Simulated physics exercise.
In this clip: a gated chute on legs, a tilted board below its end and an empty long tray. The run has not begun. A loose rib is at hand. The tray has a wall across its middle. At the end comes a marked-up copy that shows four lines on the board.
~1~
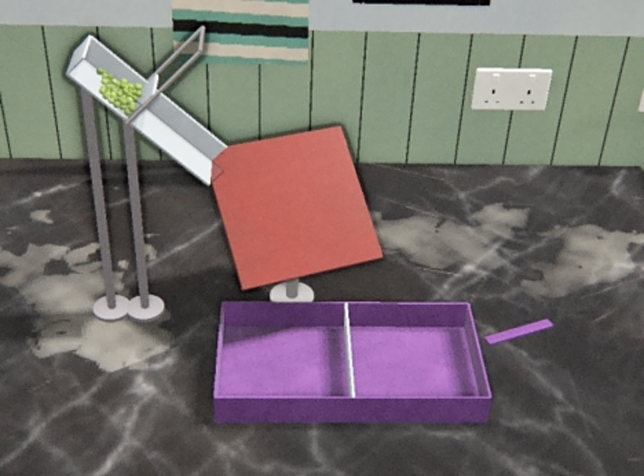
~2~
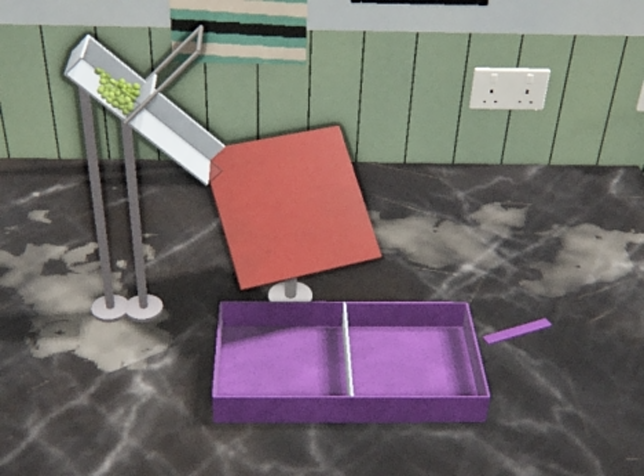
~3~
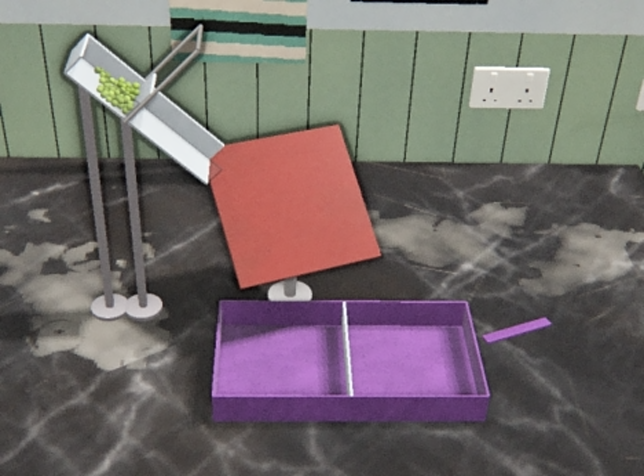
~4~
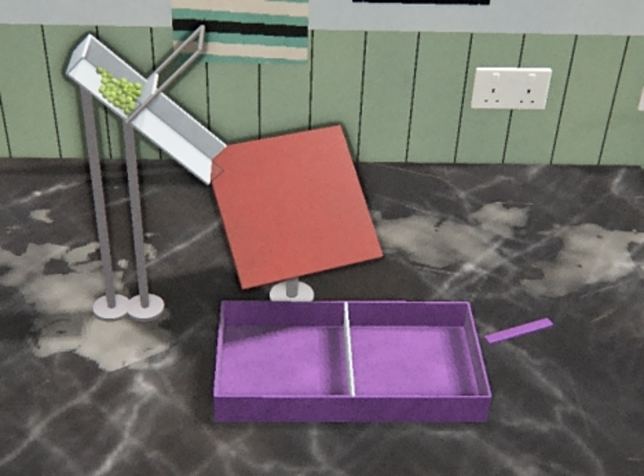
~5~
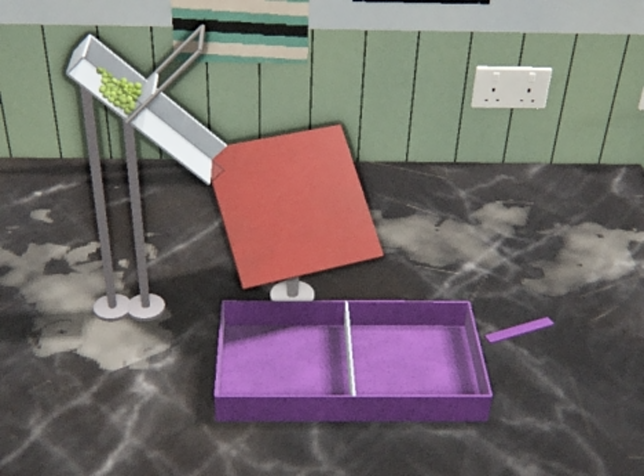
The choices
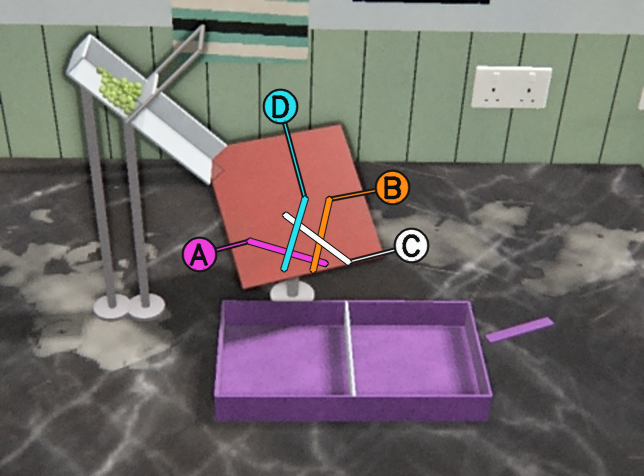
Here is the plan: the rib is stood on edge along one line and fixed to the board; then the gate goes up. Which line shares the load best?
The best line is C.
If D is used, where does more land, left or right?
Left.
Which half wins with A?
The right half.
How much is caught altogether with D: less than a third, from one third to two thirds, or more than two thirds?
More than two thirds.
On the marked copy, line A from (249, 241) to (325, 263); line B from (329, 199) to (313, 270); line C from (285, 215) to (348, 262); line D from (305, 198) to (284, 268).
With A, of what is caught, only a few in the left half, all but a few in the right.
With B, of what is caught, all but a few in the left half, a small share in the right.
With C, of what is caught, close to a third in the left half, close to two thirds in the right.
With D, of what is caught, the whole lot in the left half, none at all in the right.
